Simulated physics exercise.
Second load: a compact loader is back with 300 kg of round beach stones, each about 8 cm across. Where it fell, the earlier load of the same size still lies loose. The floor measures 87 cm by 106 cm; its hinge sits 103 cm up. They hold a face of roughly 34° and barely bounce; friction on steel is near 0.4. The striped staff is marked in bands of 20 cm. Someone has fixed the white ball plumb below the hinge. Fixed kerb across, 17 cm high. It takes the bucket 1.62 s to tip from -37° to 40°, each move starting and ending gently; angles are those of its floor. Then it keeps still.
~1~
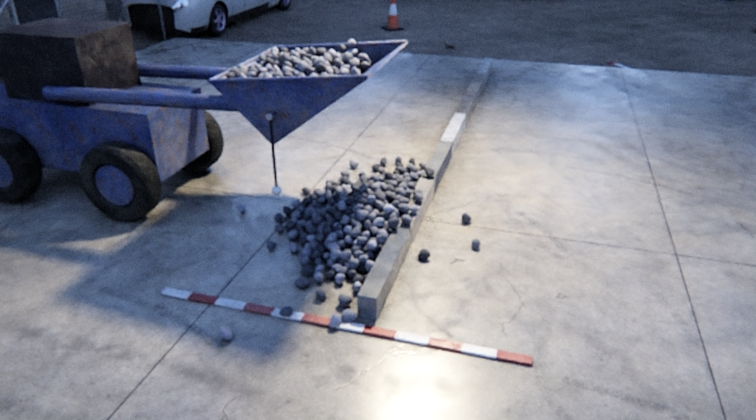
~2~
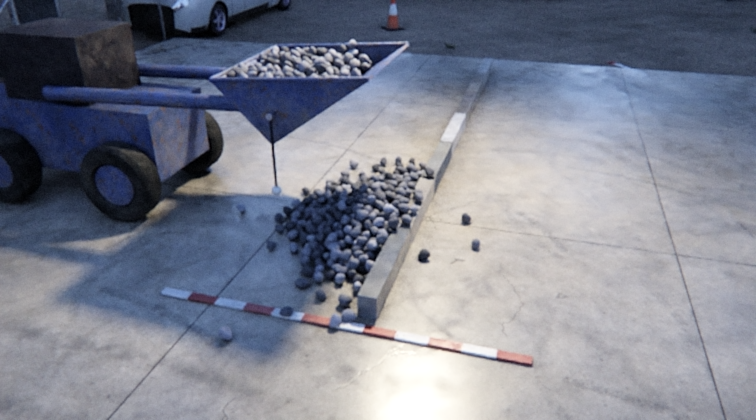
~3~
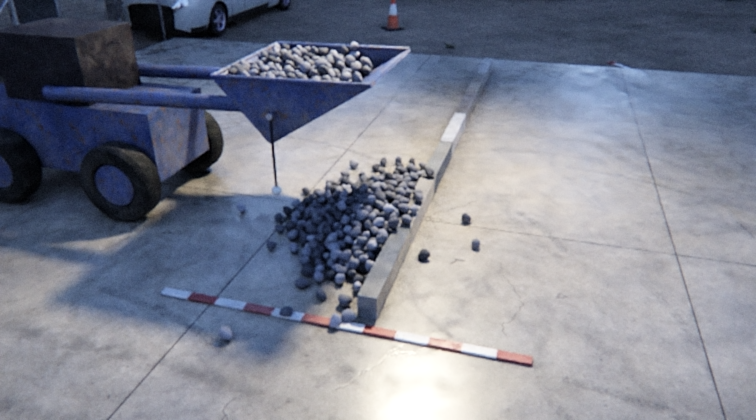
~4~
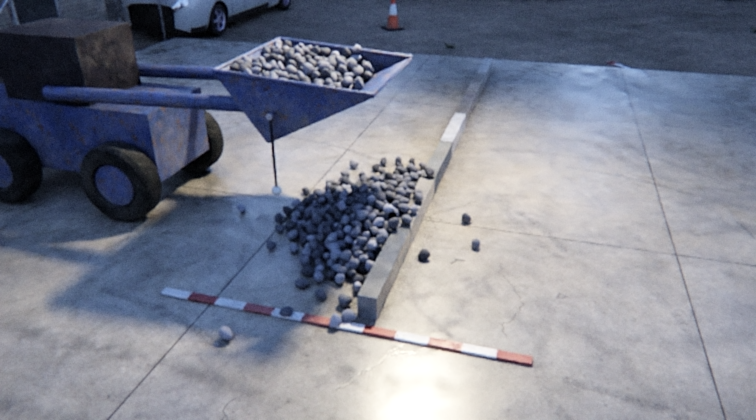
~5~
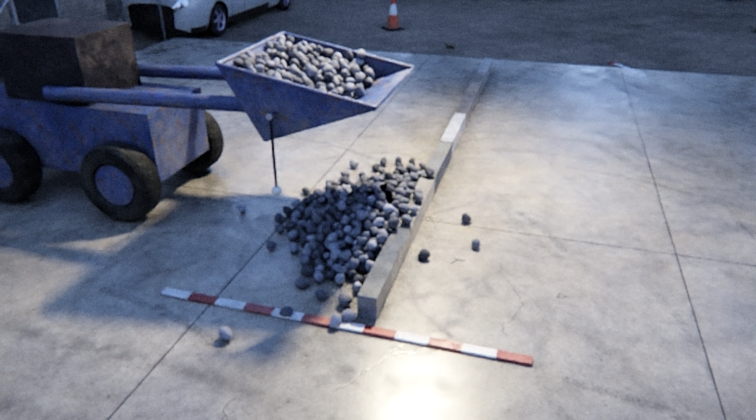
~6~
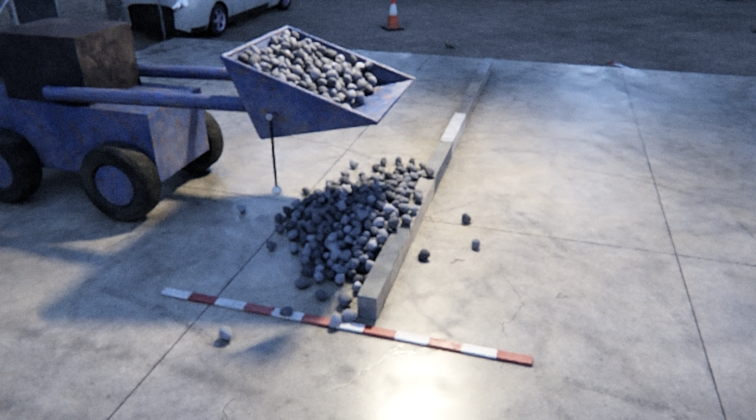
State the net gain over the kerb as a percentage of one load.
44 %.
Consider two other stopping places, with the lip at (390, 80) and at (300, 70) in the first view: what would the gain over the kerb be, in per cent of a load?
I'd expect near 70 per cent first and near 0 per cent next.
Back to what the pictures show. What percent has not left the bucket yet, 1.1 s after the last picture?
About 30 percent is still in there.
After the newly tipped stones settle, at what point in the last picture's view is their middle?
The centre sits about (405, 214).
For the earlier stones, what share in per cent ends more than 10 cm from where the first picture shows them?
Close to 10 in a hundred of them.
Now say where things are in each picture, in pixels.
In the first frame, the bucket is at -37°, its lip at (367, 77); the top of the load is at (337, 56). The earlier load is highest near (387, 196), 24 cm above ground level, 99 % on this side of the kerb, 1 % over the kerb.
In the second frame, lip at (368, 80), floor tilted -36°, highest stones at (334, 57).
In the third frame, the bucket is at -32°, its lip at (371, 86); the top of the load is at (297, 55).
In the fourth frame, the bucket is at -27°, its lip at (374, 96); the top of the load is at (289, 50).
In the fifth frame, the bucket is at -21°, its lip at (376, 109); the top of the load is at (282, 47).
In the sixth frame, lip at (377, 123), floor tilted -13°, highest stones at (283, 42).
Then, 0.6 s after the last picture the floor is at 28°; in per cent of one load, 98 in the bucket, 102 on this side of the kerb, 1 over the kerb; the foremost stones are at (432, 212).
Then, 1.1 s after the last picture the floor is at 40°; in per cent of one load, 29 in the bucket, 158 on this side of the kerb, 13 over the kerb; the foremost stones are at (463, 222).
Then, 1.5 s after the last picture the floor is at 40°; in per cent of one load, 1 in the bucket, 163 on this side of the kerb, 35 over the kerb; the foremost stones are at (513, 228).
Then, 4.1 s after the last picture the floor is at 40°; in per cent of one load, 0 in the bucket, 155 on this side of the kerb, 45 over the kerb; the foremost stones are at (560, 247). Net gain over the kerb, 44.
